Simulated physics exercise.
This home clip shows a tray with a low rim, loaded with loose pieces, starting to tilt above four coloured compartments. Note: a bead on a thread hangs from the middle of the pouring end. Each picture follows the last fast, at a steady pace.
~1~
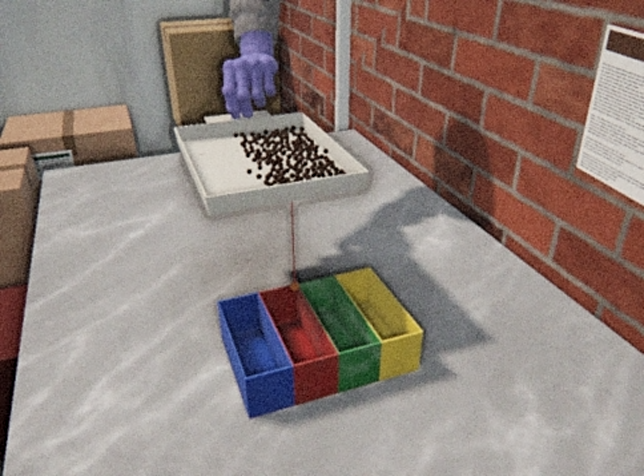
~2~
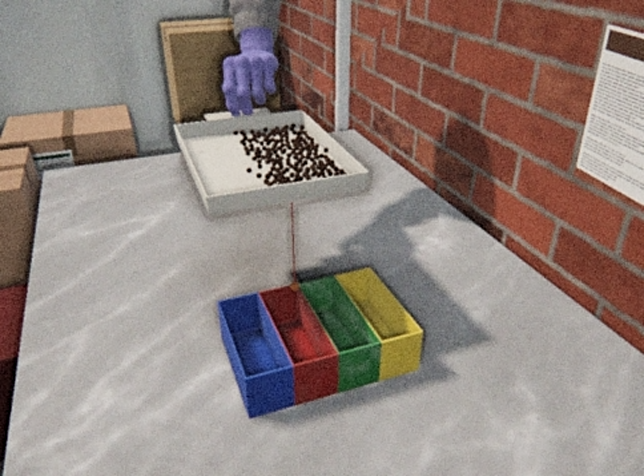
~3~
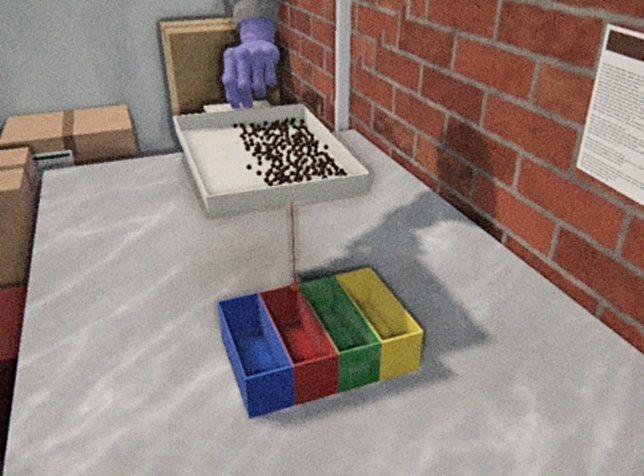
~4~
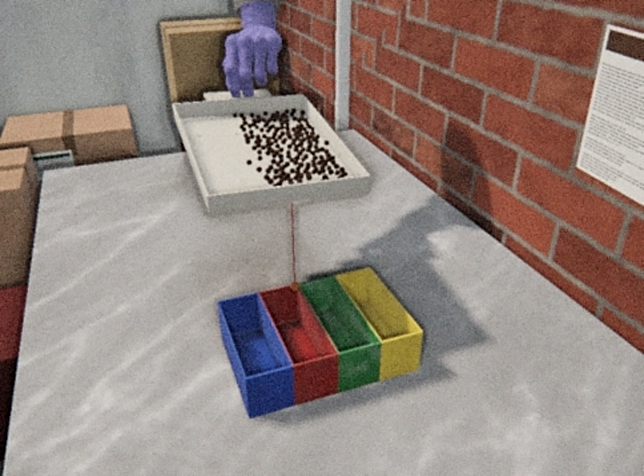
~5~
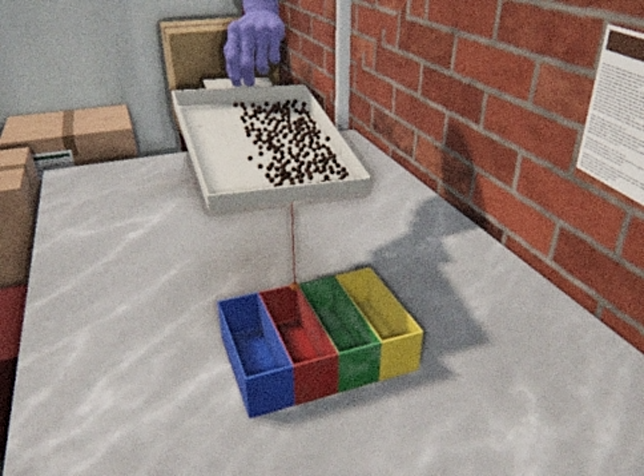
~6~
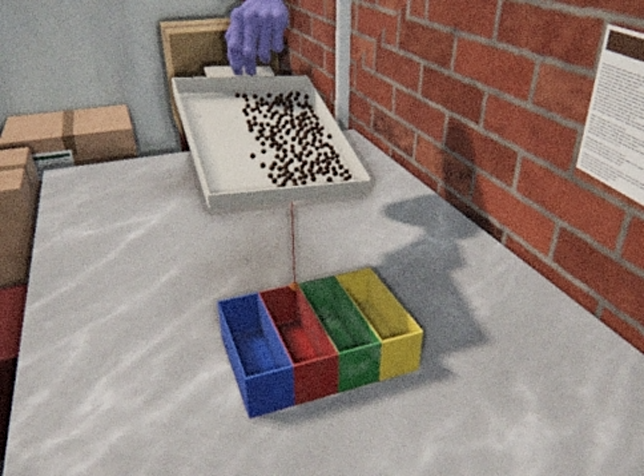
Marble-topped table by a brick wall, a purple-gloved hand slowly raising the far end of a berry-strewn tray behind four coloured compartments.
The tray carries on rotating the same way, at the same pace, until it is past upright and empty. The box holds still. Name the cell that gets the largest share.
Yellow.
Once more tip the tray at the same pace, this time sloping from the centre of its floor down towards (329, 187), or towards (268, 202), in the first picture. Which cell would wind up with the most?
First try: That yellow cell; second try: The cell in blue.
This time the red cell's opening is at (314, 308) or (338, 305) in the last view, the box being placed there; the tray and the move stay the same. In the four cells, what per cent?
Close to 100 in a hundred, then close to 100 in a hundred.
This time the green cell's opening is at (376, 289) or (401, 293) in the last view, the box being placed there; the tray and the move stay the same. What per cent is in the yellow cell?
0 % and 0 %.
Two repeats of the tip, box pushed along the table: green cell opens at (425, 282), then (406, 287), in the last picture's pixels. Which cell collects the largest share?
Run one gives the blue cell; run two gives the red cell.
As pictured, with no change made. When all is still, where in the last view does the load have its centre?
(371, 341).
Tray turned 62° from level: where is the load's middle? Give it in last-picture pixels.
I'd put the middle close to (332, 172).
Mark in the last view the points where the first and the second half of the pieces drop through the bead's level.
I'd put it at roughly (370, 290), and after that at roughly (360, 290).
Soon after the last picture, tray tipped steeply; nearly all on the tray; a stray few falling or outside the box.
A little later, tray tipped past a quarter turn; most on the tray; a stray few in the yellow cell; a stray few in the green cell; a small part falling or outside the box.
Later still, tray tipped past a quarter turn; about two thirds in the yellow cell; about a quarter in the green cell; a stray few in the red cell; a stray few falling or outside the box.
At rest, tray tipped past a quarter turn; about two thirds in the yellow cell; about a quarter in the green cell; a stray few in the red cell; none in the blue cell; a stray few outside the box.
